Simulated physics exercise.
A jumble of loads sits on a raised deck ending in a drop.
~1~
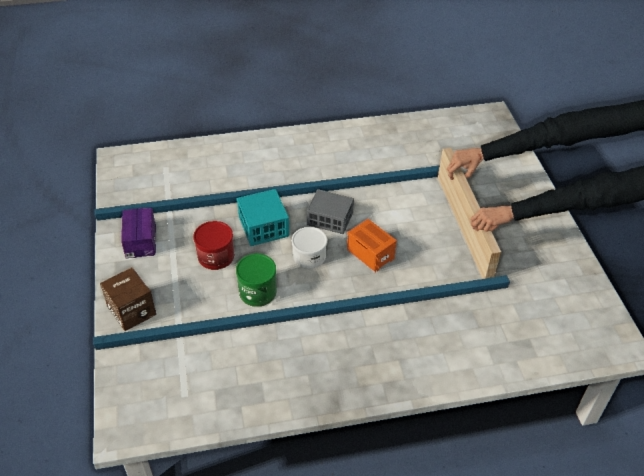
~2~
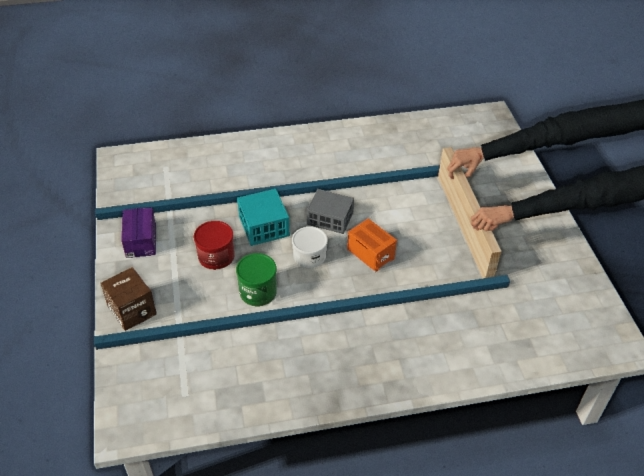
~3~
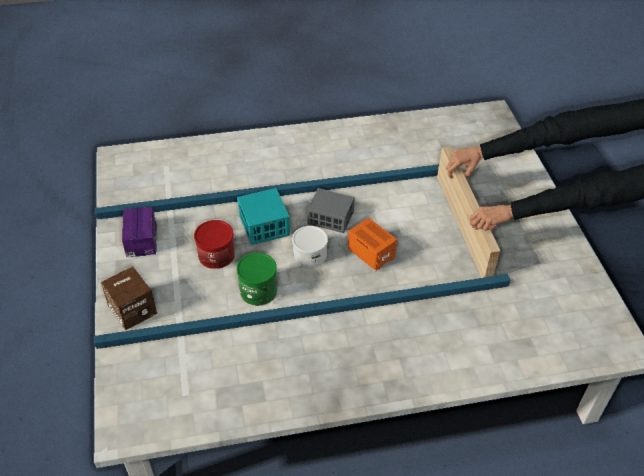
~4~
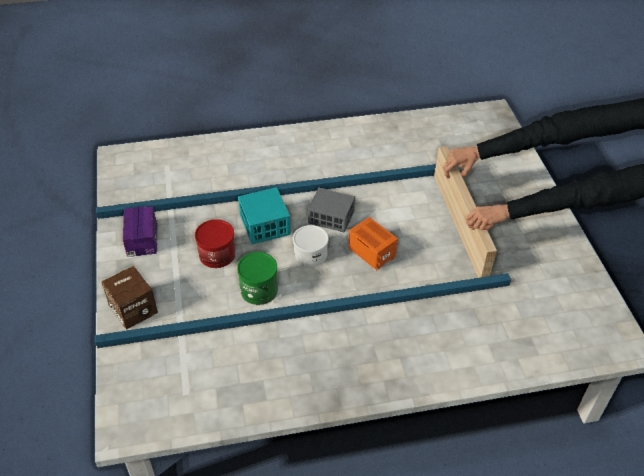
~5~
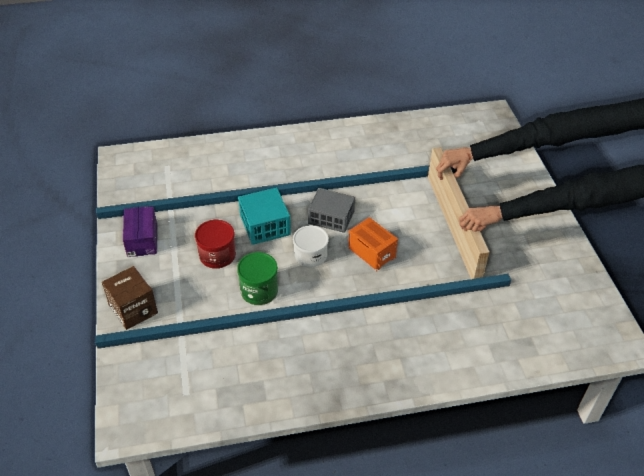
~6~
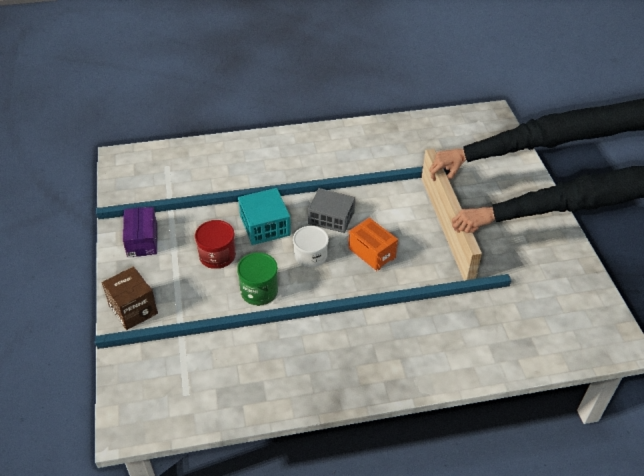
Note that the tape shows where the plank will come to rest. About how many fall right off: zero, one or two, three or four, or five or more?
The drop will claim one or two of them.
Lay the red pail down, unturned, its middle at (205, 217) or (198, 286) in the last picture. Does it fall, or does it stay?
At the first spot it tips off, and at the second it remains.
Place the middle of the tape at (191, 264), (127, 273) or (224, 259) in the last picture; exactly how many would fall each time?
So, reaching the ground: 1, then 5, then 0.
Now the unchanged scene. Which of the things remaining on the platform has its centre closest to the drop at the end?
That would be the turquoise crate.
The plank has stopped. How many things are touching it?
That makes 3.
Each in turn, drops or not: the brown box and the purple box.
Result - brown box: Up; purple box: Gone.
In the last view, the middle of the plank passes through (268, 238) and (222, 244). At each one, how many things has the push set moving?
Tally: 6; 7.
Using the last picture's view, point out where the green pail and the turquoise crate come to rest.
First object: (157, 299); second object: (109, 239).
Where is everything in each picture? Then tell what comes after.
In the first frame, brown box (129, 299); purple box (139, 233); red pail (215, 246); plank (467, 212); tape (174, 267).
In the second frame, purple box (139, 232); plank (467, 211).
In the third frame, red pail (215, 245); turquoise crate (264, 216).
In the fourth frame, brown box (130, 297); green pail (258, 279).
In the fifth frame, purple box (140, 231); grey crate (332, 210).
In the sixth frame, brown box (130, 298); purple box (140, 232); red pail (216, 245); plank (449, 213); tape (175, 266).
Soon after, none off yet; brown box at rest near (130, 298); purple box at rest near (140, 232); red pail at rest near (216, 245).
After that, none off yet; brown box at rest near (130, 298); purple box at rest near (140, 232); red pail displaced a little near (197, 252).
And then, none off yet; brown box at rest near (130, 299); purple box displaced a little near (122, 234); red pail displaced well along near (140, 264).
In the end, the number that fall off is one or two; gone, red pail and purple box.
